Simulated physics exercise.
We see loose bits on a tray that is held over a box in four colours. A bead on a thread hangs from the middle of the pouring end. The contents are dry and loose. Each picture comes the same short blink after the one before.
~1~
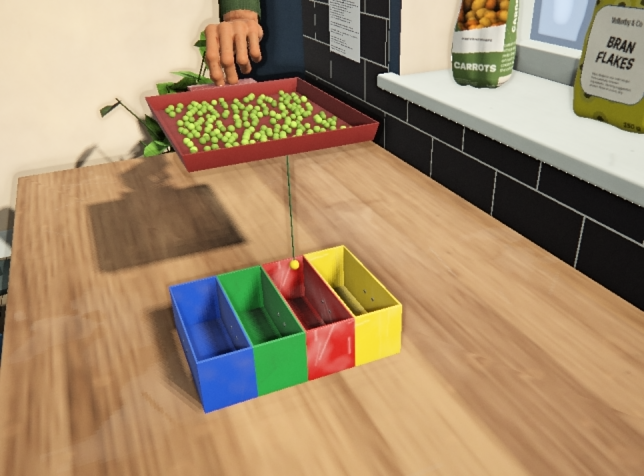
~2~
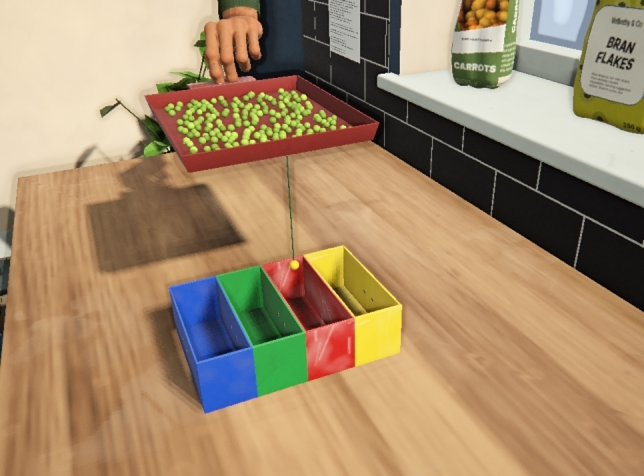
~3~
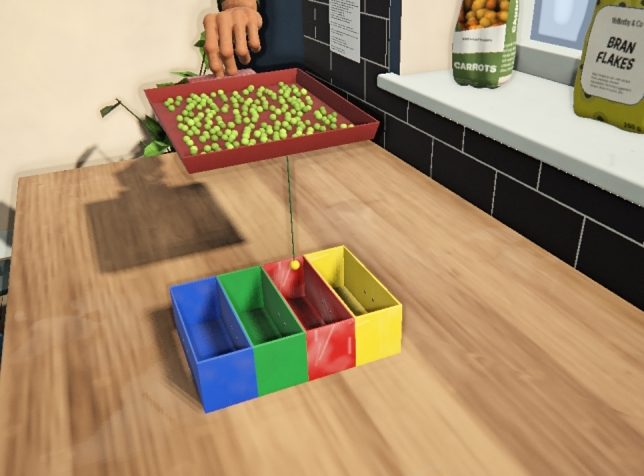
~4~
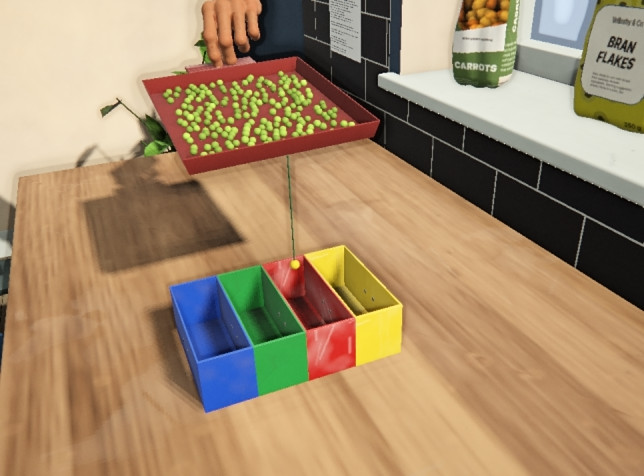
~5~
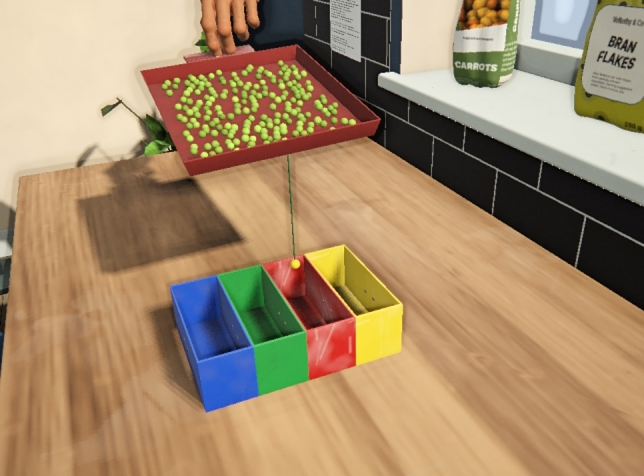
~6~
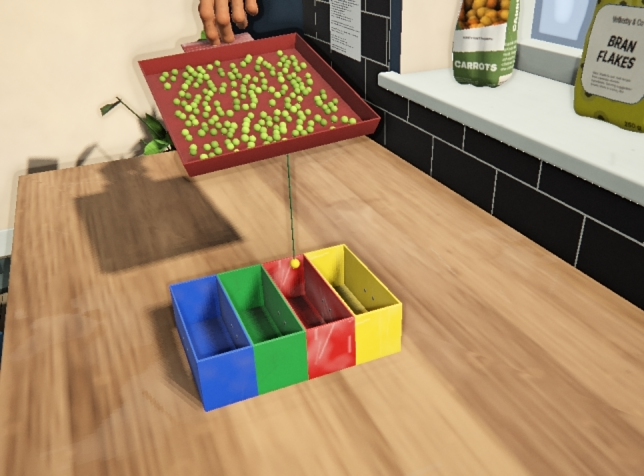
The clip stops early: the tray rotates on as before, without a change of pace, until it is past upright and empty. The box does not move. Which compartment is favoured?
It favours the blue compartment.
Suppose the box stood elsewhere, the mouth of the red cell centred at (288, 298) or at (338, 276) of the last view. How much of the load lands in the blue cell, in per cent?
Near 20 % and 40 %.
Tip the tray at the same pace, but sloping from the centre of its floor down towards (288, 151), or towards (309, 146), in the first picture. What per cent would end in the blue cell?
Near 10 % and 0 %.
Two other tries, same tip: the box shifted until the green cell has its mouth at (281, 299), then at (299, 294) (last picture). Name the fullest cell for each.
One: That blue cell. Two: The blue one.
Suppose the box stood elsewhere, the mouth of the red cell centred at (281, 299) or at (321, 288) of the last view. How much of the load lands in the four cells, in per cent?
Roughly 100 per cent, and 90 per cent.
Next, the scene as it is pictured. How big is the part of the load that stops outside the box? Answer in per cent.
About 0 per cent.
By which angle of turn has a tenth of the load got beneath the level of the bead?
Roughly 90°.
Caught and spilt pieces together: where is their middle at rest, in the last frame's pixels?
Around (239, 362).
Shortly afterwards, tray tipped steeply; all but a few on the tray; only a few in the blue cell; only a few falling or outside the box.
Next, tray tipped right over; near half on the tray; a little in the blue cell; a little in the green cell; only a few in the red cell; near a third falling or outside the box.
Some moments later, tray tipped past a quarter turn; near half in the blue cell; near a third in the green cell; a little in the red cell; only a few falling or outside the box.
In the end, tray tipped past a quarter turn; near half in the blue cell; near a third in the green cell; a little in the red cell; none at all in the yellow cell; only a few outside the box.
